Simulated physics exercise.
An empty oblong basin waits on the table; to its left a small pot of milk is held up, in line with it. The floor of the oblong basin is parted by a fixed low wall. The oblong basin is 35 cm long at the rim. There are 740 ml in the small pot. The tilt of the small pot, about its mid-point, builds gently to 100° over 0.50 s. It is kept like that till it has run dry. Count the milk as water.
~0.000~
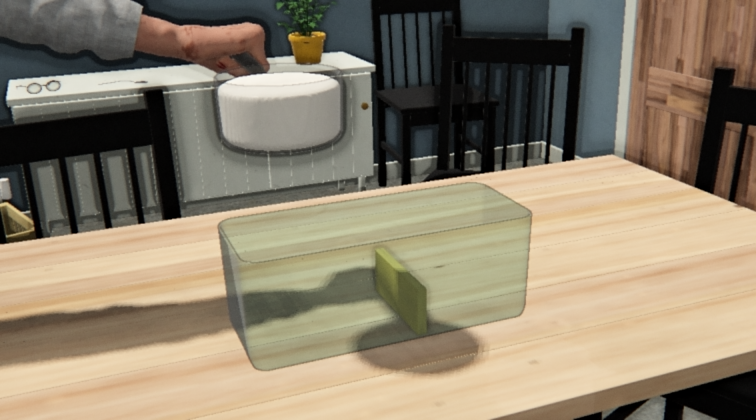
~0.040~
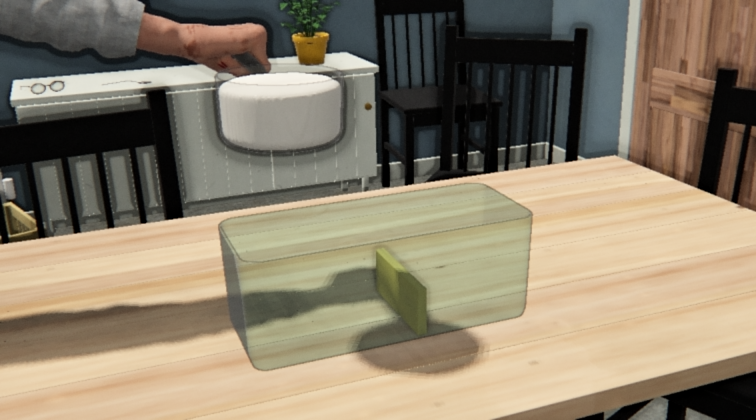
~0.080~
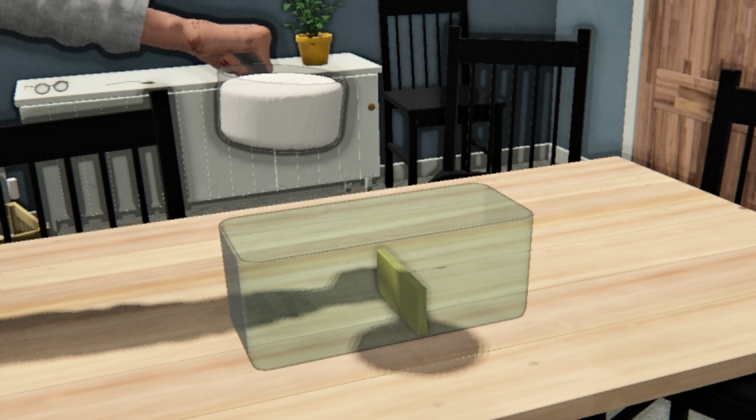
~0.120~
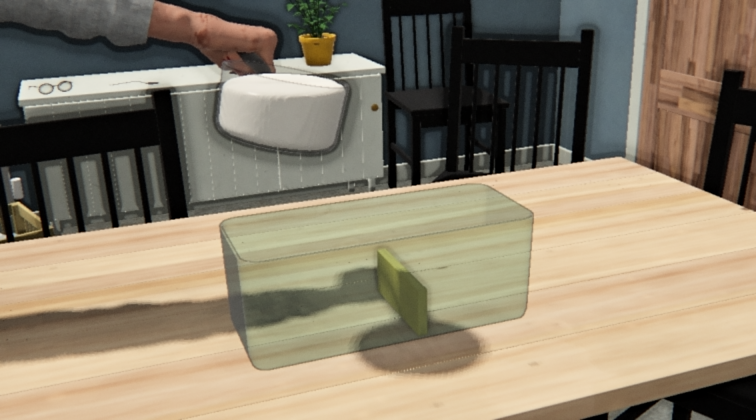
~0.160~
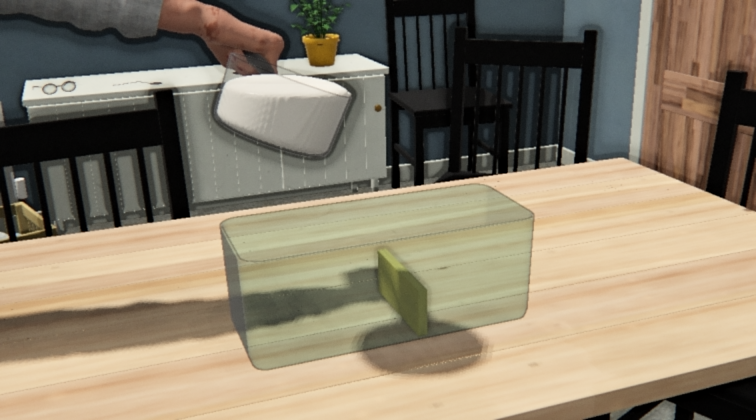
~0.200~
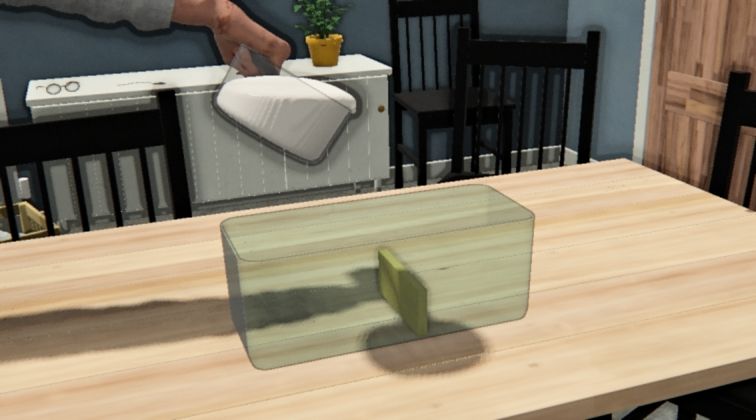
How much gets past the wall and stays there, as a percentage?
About 32 per cent.
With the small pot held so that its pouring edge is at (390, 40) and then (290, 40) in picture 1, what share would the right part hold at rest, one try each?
First 85, then 5 per cent.
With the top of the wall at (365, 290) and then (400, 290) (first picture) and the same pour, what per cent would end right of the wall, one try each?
In turn about 90 and 40 per cent.
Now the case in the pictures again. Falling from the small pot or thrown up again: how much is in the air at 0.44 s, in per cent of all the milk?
About 46 per cent.
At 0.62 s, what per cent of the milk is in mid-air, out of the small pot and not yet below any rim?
Some 7 per cent.
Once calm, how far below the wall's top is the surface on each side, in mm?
Left about 42 mm, right about 46 mm.
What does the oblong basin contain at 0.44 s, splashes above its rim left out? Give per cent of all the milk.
Near 28 in a hundred.
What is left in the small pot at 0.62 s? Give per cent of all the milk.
Near 6 in a hundred.
By 0.44 s the tilt is 96° and 26 per cent is still to pour, 13 is left of the wall and 15 right of it.
By 0.62 s the tilt is 100° and 6 per cent is still to pour, 53 is left of the wall and 34 right of it.
By 0.80 s the tilt is 100° and 1 per cent is still to pour, 60 is left of the wall and 32 right of it.
By 1.00 s the tilt is 100° and 0 per cent is still to pour, 65 is left of the wall and 32 right of it.
At rest 65 per cent lies left of the wall, 32 right of it and 2 outside.
